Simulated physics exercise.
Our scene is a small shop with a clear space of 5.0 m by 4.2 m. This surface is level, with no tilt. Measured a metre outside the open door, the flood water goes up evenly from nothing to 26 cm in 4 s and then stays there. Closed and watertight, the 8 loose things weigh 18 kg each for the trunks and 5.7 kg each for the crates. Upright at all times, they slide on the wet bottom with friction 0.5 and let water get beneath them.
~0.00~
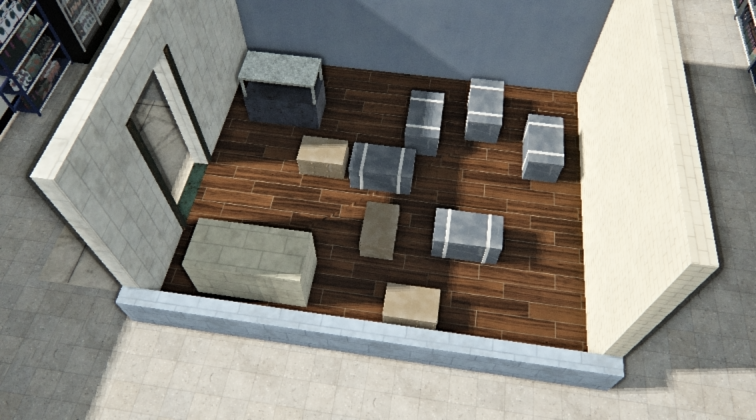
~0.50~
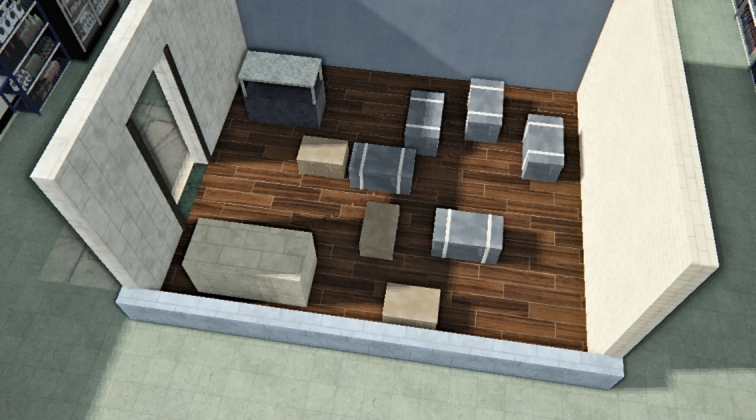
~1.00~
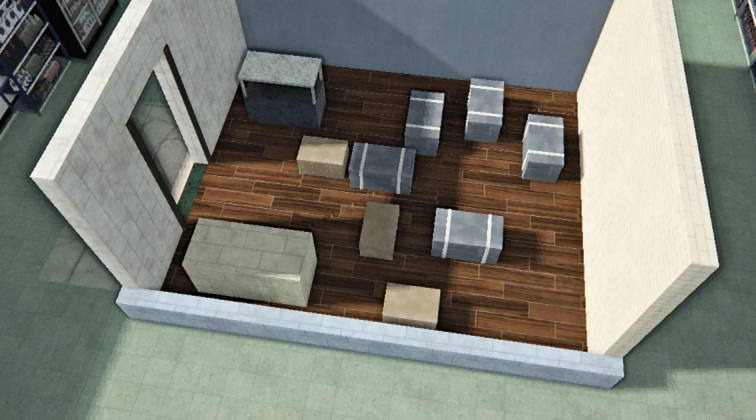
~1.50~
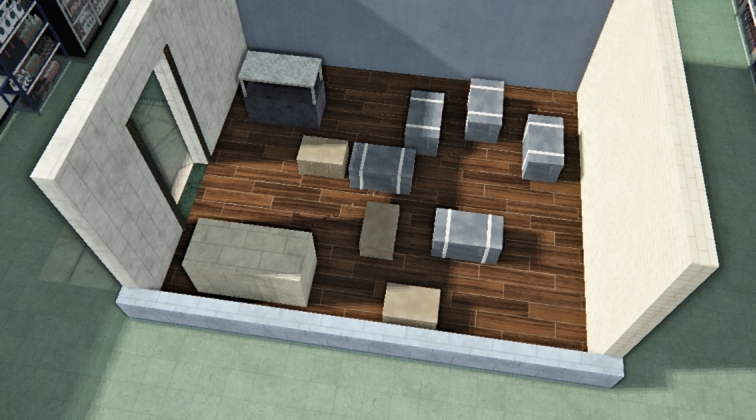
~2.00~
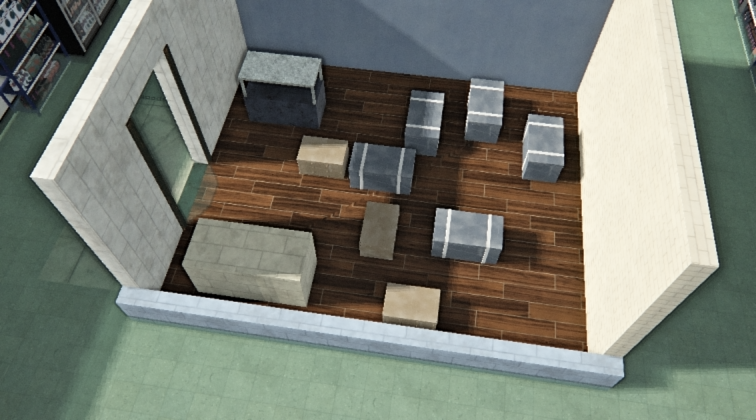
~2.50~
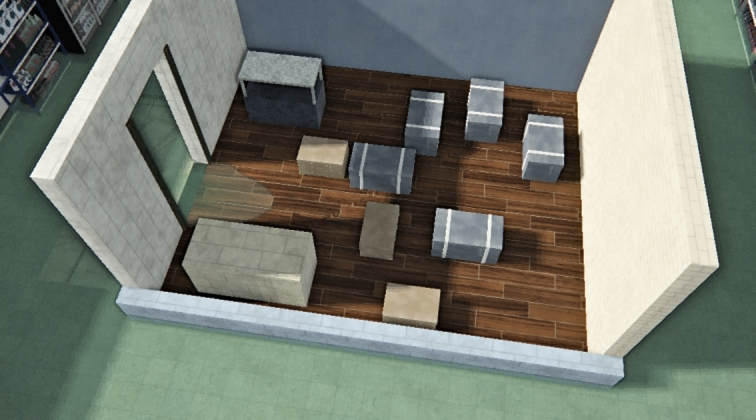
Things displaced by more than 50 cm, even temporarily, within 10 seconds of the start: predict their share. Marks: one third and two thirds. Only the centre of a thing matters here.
Two thirds or more.
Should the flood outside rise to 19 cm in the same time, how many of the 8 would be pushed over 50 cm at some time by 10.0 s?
Count under that change: 3.
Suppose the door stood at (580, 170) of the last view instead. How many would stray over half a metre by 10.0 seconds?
Then 6.
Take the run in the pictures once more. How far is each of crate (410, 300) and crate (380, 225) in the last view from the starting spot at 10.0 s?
Respectively 60 and 200 centimetres.
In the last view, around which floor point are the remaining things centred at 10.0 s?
The centre is close to (495, 175).
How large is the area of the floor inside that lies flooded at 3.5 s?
Wet area: Approx. 3.5 m2.
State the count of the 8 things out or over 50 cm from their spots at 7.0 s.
Count: 4.
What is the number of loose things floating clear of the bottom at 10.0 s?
Just then, the number is 7.
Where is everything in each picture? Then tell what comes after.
A trunk at (546, 139), on the bottom; a trunk at (383, 160), on the bottom; 0.0 m2 under water; 0 of 8 have shifted, in the first picture.
A trunk at (546, 139) rests on the ground; a trunk at (383, 160) rests on the ground; water covers 0.0 m2; 0 of 8 have shifted, in the second picture.
A trunk at (546, 139), on the bottom; a trunk at (383, 160), on the bottom; 0.0 m2 under water; 0 of 8 have shifted, in the third picture.
A trunk at (546, 139), on the bottom; a trunk at (383, 160), on the bottom; 0.0 m2 under water; 0 of 8 have shifted, in the fourth picture.
A trunk at (546, 139) rests on the ground; a trunk at (383, 160) rests on the ground; 0.1 m2 under water; 0 of 8 have shifted, in the fifth picture.
A trunk at (546, 139) rests on the ground; a trunk at (383, 160), on the bottom; water covers 0.7 m2; 0 of 8 have shifted, in the sixth picture.
After 3.5 s 0 of 8 are over 50 cm from their spots; 0 afloat.
After 4.5 s 0 of 8 are over 50 cm from their spots; 1 afloat.
After 7.0 s 4 of 8 are over 50 cm from their spots; 3 afloat.
After 10.0 s 7 of 8 are over 50 cm from their spots, and 8 have been at some point; 7 afloat.
